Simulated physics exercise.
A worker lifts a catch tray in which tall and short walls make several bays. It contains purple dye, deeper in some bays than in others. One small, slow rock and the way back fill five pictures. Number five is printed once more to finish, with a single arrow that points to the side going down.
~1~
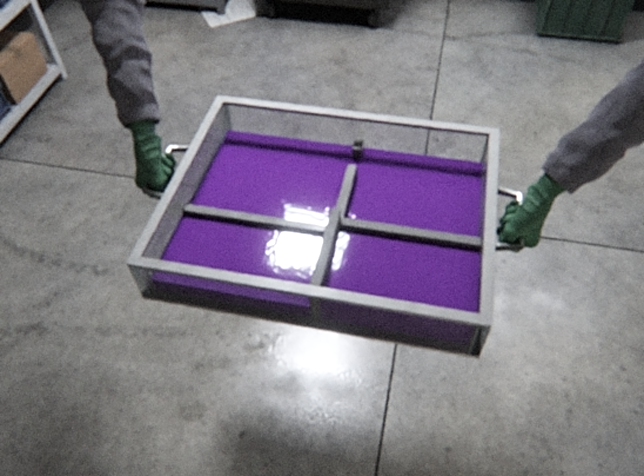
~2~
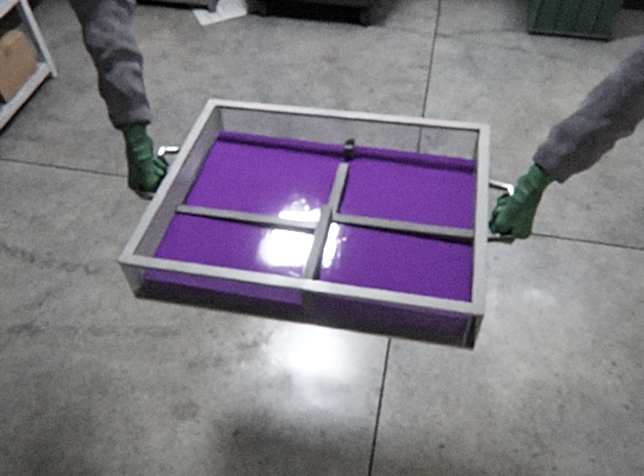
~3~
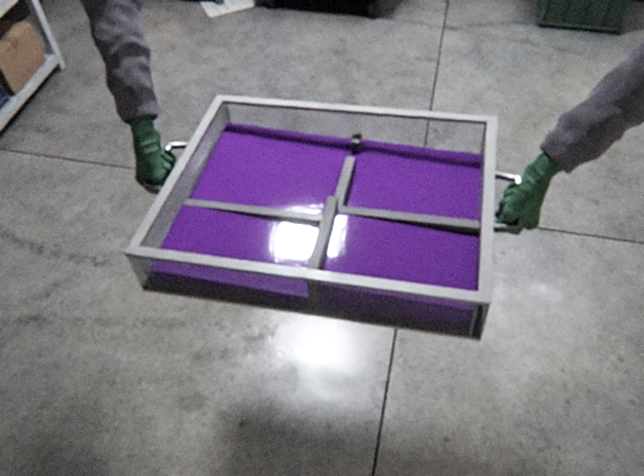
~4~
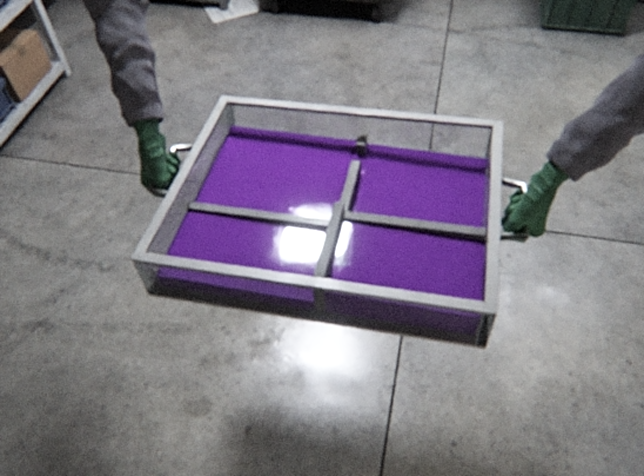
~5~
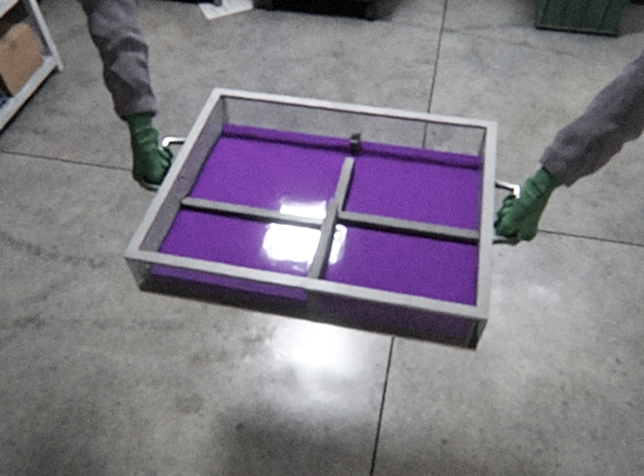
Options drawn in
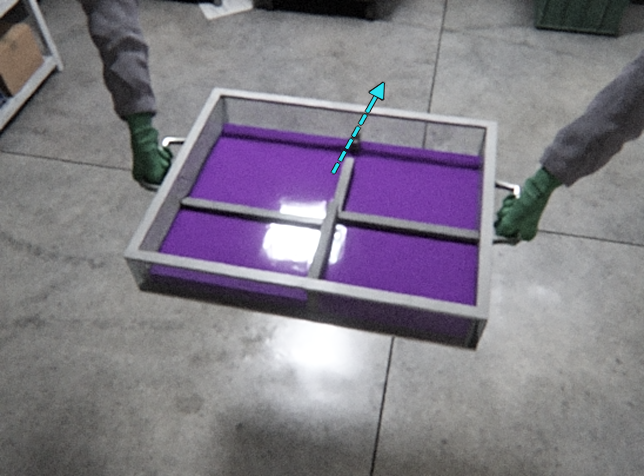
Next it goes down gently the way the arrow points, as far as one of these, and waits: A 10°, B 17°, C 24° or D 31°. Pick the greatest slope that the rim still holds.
Use tilt B.
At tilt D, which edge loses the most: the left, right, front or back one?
Over the back one.
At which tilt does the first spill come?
That is tilt C.
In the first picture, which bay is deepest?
It is the front right one.
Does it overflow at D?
Yes, it does.
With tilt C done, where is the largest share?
It is the back right one.
The arrow ends at (380, 87).
If A is chosen, nothing spills; the front right bay holds the most.
If B is chosen, nothing spills; the back right bay holds the most.
If C is chosen, about 12 % goes over the rim.
If D is chosen, about 44 % goes over the rim.
